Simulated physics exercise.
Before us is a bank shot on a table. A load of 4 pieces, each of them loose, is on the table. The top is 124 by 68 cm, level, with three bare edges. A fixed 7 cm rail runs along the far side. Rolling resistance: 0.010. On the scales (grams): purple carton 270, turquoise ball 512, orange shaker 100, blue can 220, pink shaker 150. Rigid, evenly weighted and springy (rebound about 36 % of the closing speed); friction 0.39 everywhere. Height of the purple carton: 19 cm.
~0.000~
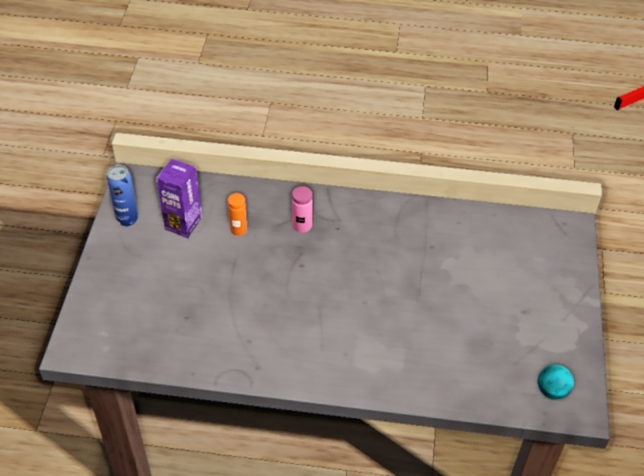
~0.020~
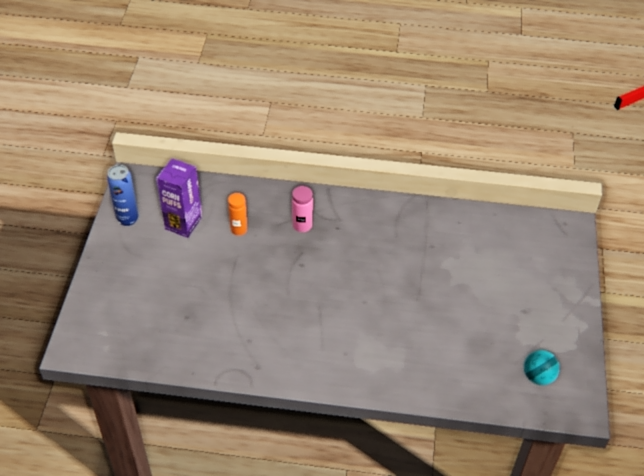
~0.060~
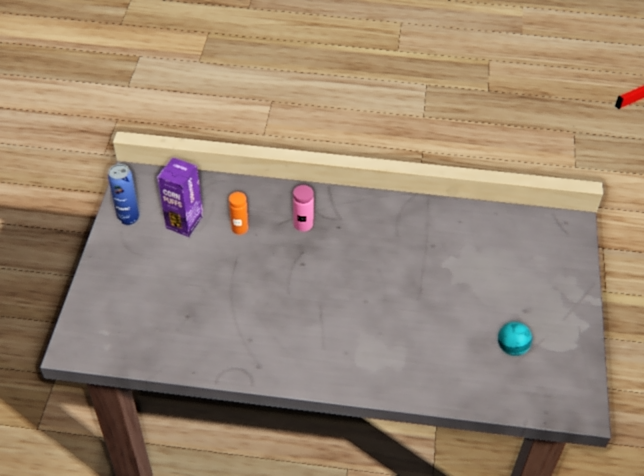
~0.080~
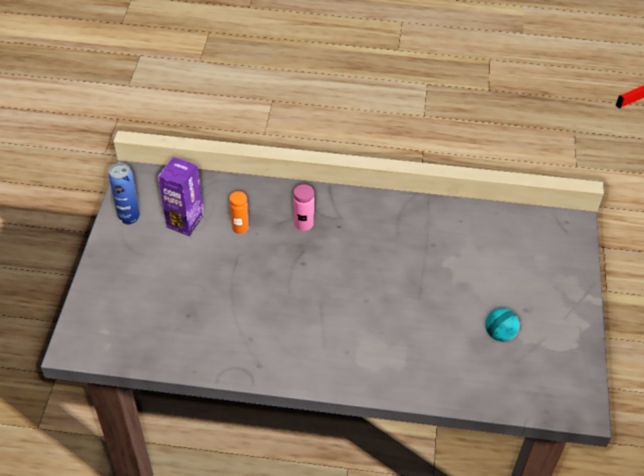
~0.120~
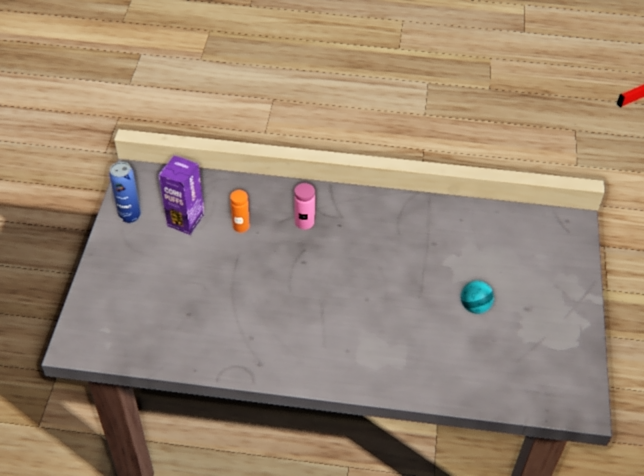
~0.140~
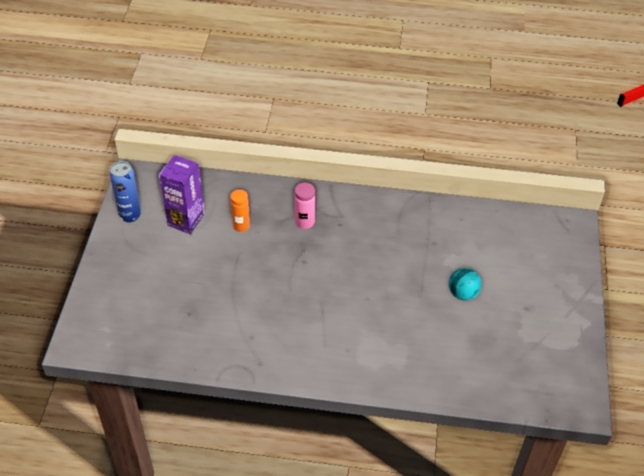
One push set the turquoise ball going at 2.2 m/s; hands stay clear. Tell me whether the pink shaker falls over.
The pink shaker tips over.
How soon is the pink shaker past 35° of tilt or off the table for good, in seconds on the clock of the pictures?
Near 0.6 s.
After 0.54 s, turquoise ball near (268, 191); pink shaker 25° off upright near (289, 221).
After 1.04 s, turquoise ball near (67, 187); pink shaker on its side near (270, 251).
In the end (1.5 s), toppled on the table, pink shaker; the other 3 under 4 cm from the start. At the end, from the last picture's camera, pink shaker near (270, 251).
